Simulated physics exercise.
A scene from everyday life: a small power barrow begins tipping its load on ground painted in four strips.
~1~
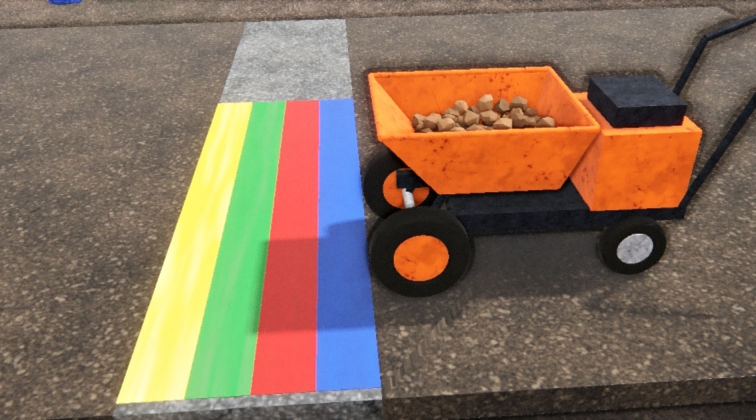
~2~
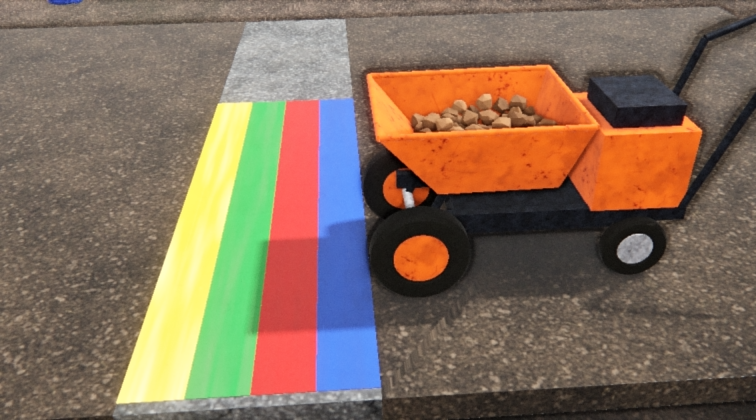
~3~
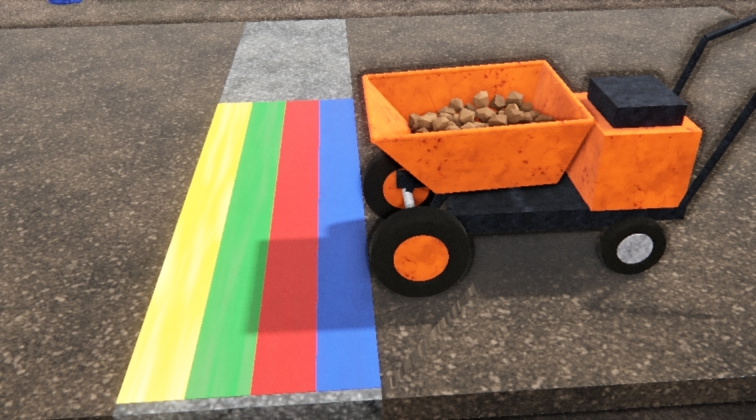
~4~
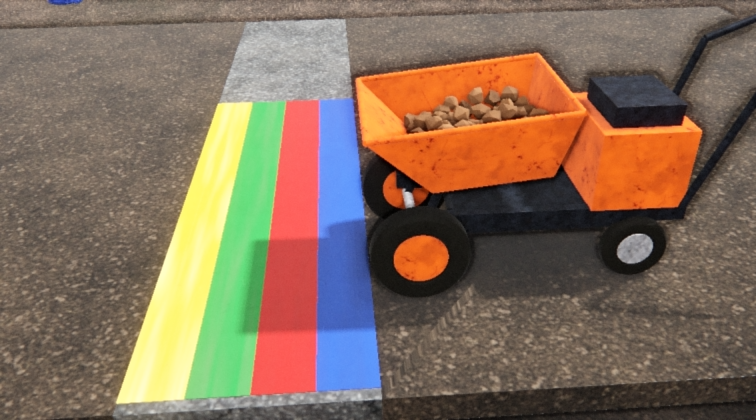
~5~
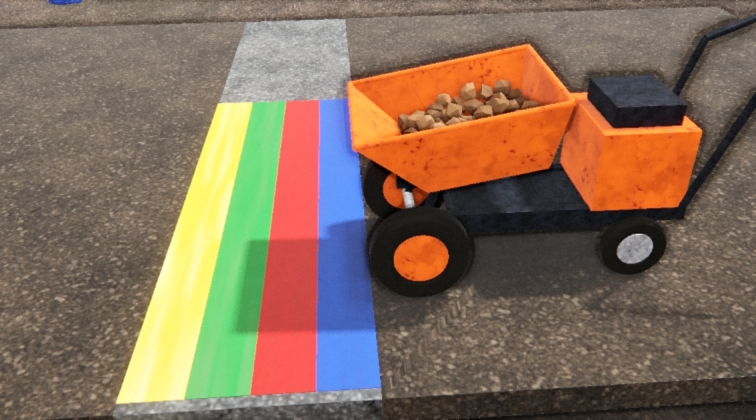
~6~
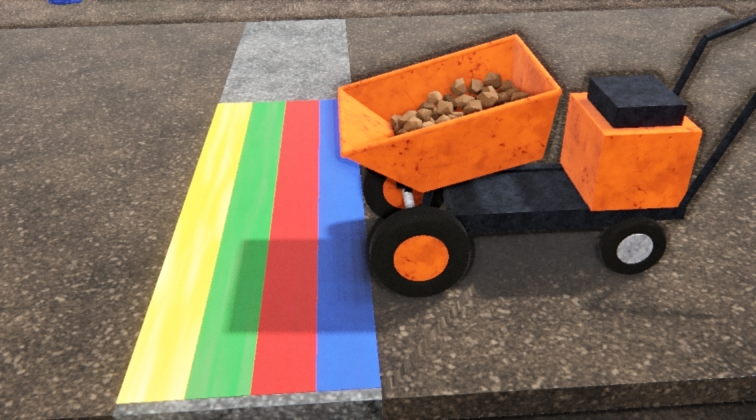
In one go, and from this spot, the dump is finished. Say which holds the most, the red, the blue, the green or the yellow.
I would say the green one.
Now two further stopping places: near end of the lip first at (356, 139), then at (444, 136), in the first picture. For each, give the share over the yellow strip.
About 40 per cent first, about 10 per cent second.
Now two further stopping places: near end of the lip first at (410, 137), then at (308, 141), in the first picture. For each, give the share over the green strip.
About 40 per cent, then about 20 per cent.
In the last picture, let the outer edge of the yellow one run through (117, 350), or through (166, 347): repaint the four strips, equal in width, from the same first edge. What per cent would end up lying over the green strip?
First 50 in a hundred, then 40 in a hundred.
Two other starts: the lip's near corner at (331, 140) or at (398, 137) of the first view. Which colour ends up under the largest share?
Place 1 - that yellow strip; place 2 - the strip in green.
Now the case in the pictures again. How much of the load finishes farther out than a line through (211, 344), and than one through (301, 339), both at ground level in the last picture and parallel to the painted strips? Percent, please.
Close to 40 per cent, then close to 100 per cent.
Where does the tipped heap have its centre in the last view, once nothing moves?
Resting centre, last picture - approx. (235, 250).
Soon after the last picture, skip tipped steeply; all in the skip.
A little later, skip tipped steeply; about two thirds in the skip; a small part over the red strip; about a quarter over the green strip.
Later still, skip tipped right over; about a quarter over the red strip; about half over the green strip; about a quarter over the yellow strip; a small part off the paint.
At rest, skip tipped right over; none over the blue strip; about a quarter over the red strip; about half over the green strip; about a quarter over the yellow strip; a small part off the paint.
